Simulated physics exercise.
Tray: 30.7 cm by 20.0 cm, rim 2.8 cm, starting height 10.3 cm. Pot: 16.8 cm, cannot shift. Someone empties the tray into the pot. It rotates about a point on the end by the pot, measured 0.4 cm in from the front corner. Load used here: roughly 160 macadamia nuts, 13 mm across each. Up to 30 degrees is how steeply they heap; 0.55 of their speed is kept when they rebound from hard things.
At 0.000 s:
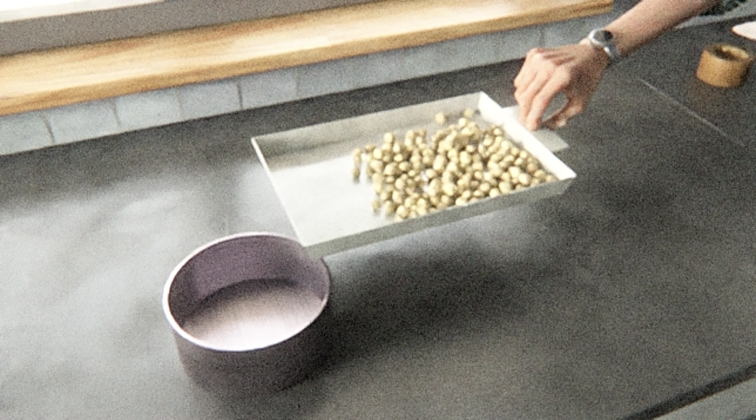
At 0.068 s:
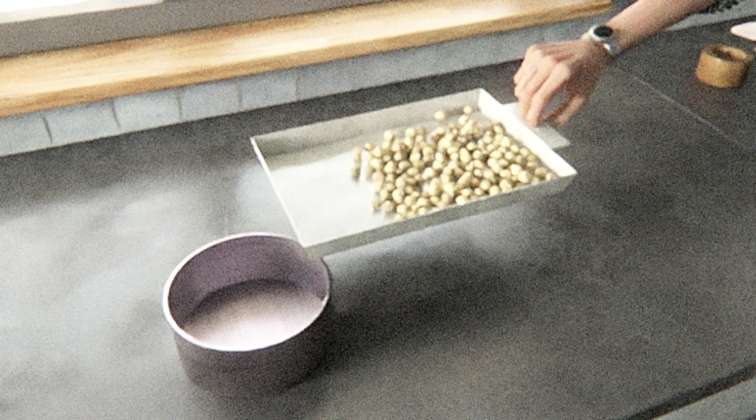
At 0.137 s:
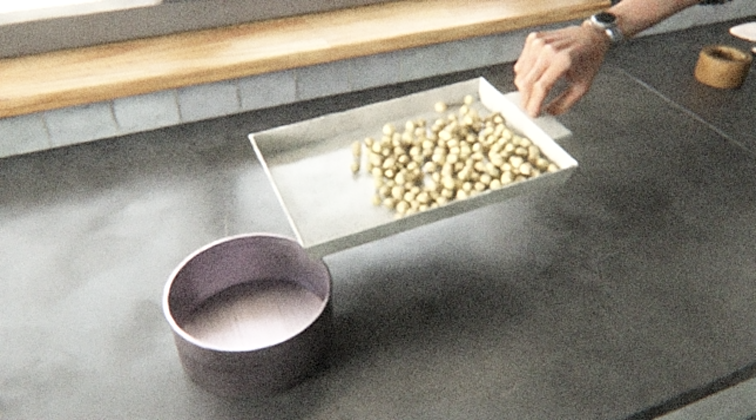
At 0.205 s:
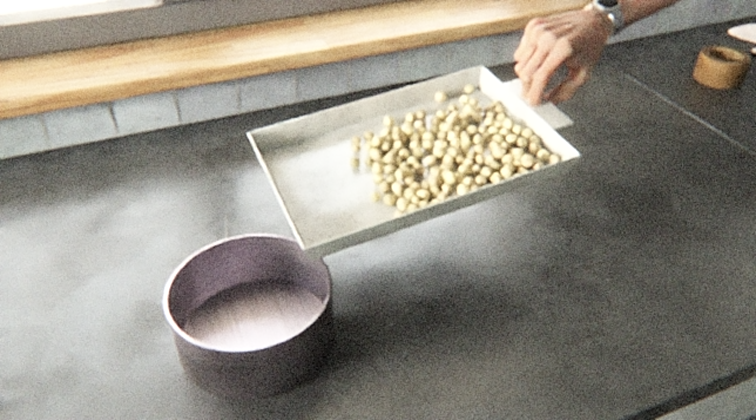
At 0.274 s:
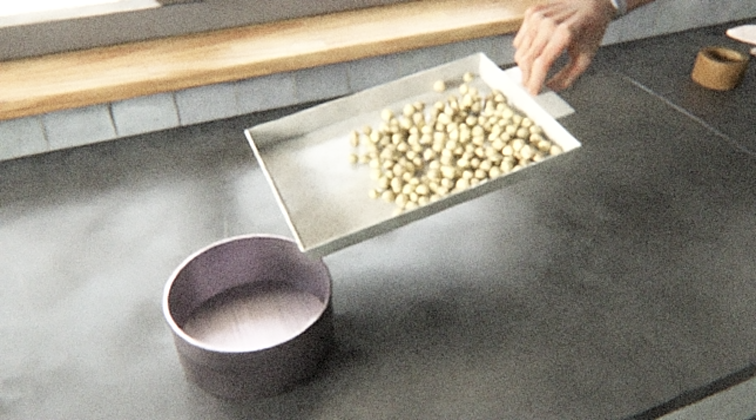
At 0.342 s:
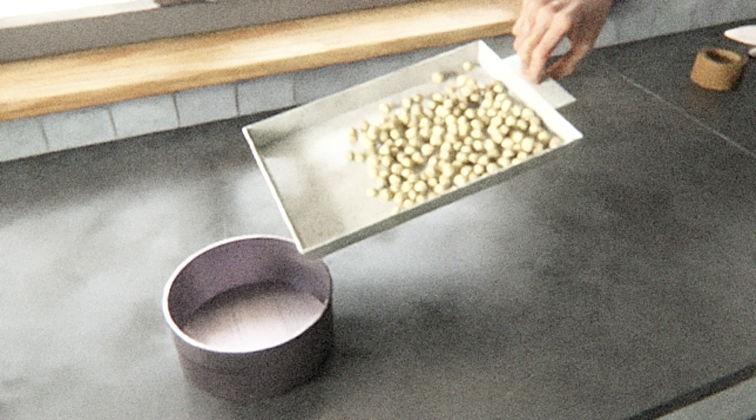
A hand with a wristwatch grips the right end of a shallow pale metal tray above a dark countertop, seen from above at an angle, with a wooden ledge and pale tiles behind. Round, tan nuts cover the tray's right and middle, a dark purplish round pot sits below its left end, and a small brown ring lies at upper right. The hand steadily raises the tray's right end, tilting it gently down toward the left, while the nuts barely shift within it and the camera stays still.
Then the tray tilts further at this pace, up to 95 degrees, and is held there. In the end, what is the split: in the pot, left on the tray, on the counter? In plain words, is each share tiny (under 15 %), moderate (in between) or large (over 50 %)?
Pot: Large; tray: Tiny; counter: Tiny.
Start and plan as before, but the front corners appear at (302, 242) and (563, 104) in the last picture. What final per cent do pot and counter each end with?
The pot gets 35 and the counter 65.
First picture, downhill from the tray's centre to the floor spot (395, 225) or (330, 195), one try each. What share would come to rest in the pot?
First try: About 40 percent; second try: About 60 percent.
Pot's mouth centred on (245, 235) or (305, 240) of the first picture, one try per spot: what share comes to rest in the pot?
5 and 0 %.
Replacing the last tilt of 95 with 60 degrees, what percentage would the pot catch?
5 percent.
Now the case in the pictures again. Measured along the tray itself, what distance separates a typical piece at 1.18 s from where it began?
By then it sits near 12 cm from where it began.
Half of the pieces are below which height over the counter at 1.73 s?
Some 18 cm.
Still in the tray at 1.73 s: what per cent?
Estimate: Near 95 in a hundred.
After 1.18 s, tilt 51 degrees; the tray holds 100 %, the pot 0 %.
After 1.73 s, tilt 76 degrees; the tray holds 95 %, the pot 5 %.
Then, at 2.35 s, tilt 95 degrees; the tray holds 0 %, the pot 95 %.
In the end, at 3.0 s, pot 95 %, tray 0 %, counter 5 %.
